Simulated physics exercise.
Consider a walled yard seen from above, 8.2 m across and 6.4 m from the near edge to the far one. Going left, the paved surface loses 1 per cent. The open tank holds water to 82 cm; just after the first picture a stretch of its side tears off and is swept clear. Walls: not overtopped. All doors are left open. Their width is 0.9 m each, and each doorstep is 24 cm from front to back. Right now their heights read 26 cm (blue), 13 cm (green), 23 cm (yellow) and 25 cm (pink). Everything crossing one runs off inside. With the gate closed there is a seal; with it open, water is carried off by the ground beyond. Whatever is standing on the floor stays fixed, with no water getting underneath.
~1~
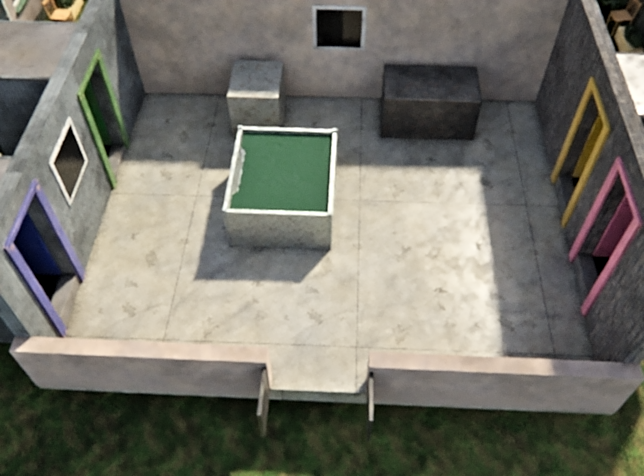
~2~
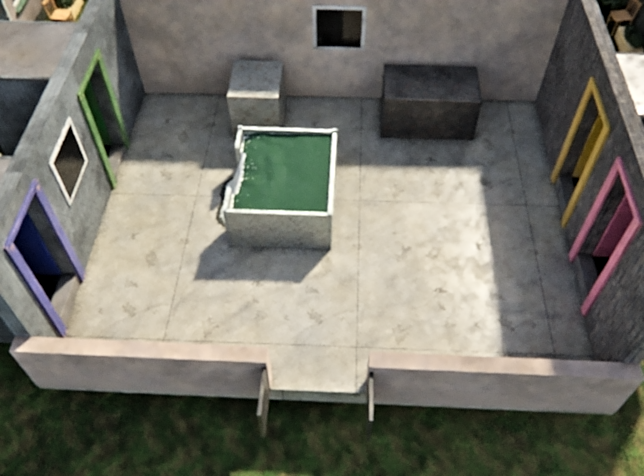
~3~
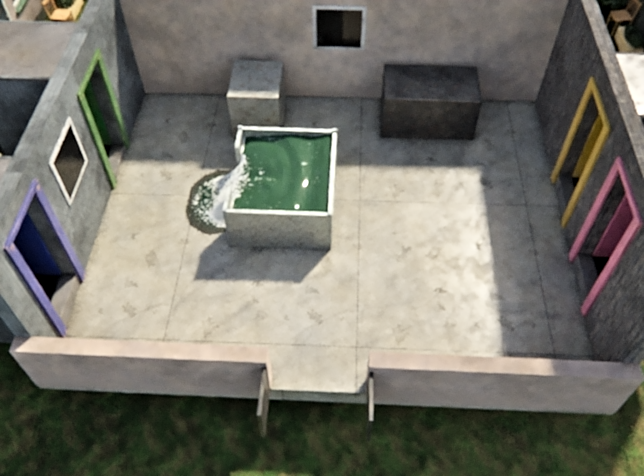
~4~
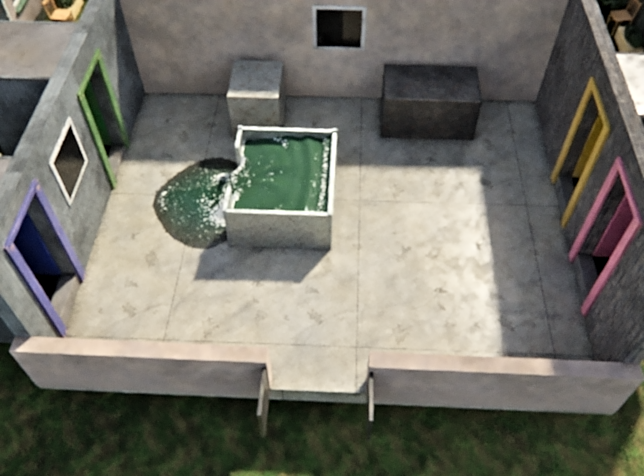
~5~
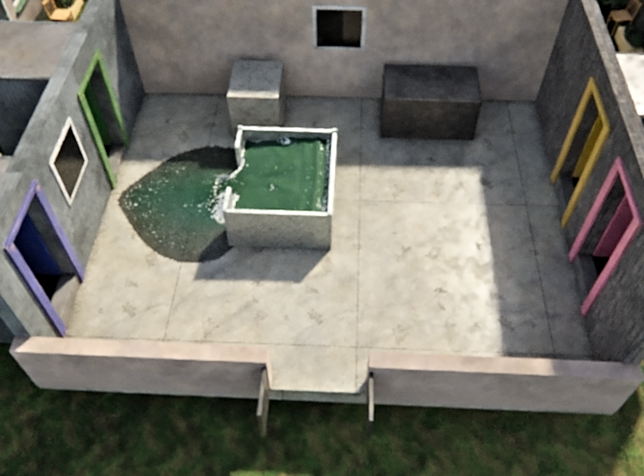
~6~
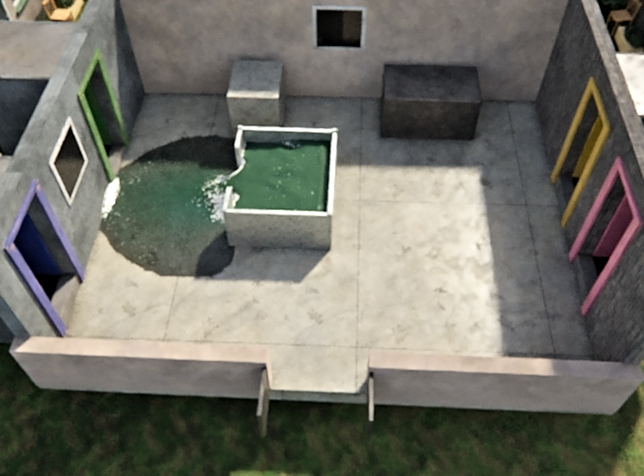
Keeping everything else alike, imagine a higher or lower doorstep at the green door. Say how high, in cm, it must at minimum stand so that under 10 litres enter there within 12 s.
It must stand at least about 32 cm high.
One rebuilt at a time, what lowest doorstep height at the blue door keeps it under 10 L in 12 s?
Blue door - some 14.0 centimetres.
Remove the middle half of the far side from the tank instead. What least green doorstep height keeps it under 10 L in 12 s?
At least roughly 13.5 centimetres tall.
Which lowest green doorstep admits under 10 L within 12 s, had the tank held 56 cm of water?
I'd go with near 21 cm then.
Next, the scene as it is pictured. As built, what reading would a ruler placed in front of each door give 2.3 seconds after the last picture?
Door by door in centimetres - blue 12, green 22, yellow 0, pink 0.
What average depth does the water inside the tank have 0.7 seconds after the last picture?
It averages close to 49 centimetres.
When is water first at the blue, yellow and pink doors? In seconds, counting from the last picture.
Arrival times - blue: 0.5 s; yellow: 8.5 s; pink: 6.5 s.
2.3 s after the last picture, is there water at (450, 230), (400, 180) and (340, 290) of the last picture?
First bone-dry, second bone-dry, third bone-dry.
Then, 0.7 s after the last picture water covers 20 % of the floor, deepest (40 cm) near (108, 204); 32 cm at the green door, 56 litres in over its 13 cm doorstep.
Then, 2.3 s after the last picture water covers 30 % of the floor, deepest (31 cm) near (145, 95); 22 cm at the green door, 186 litres in over its 13 cm doorstep.
Then, 11.3 s after the last picture water covers 95 % of the floor, deepest (12 cm) near (95, 243); 7 cm at the green door, 236 litres in over its 13 cm doorstep.
At the green door as built, the water peaked near 33 cm, 1.1 s after the last picture.
With a doorstep of 28 cm, 27 litres would have come in within the 12 s; with 38 cm, 1 litre. So under 10 litres takes about 32 cm.
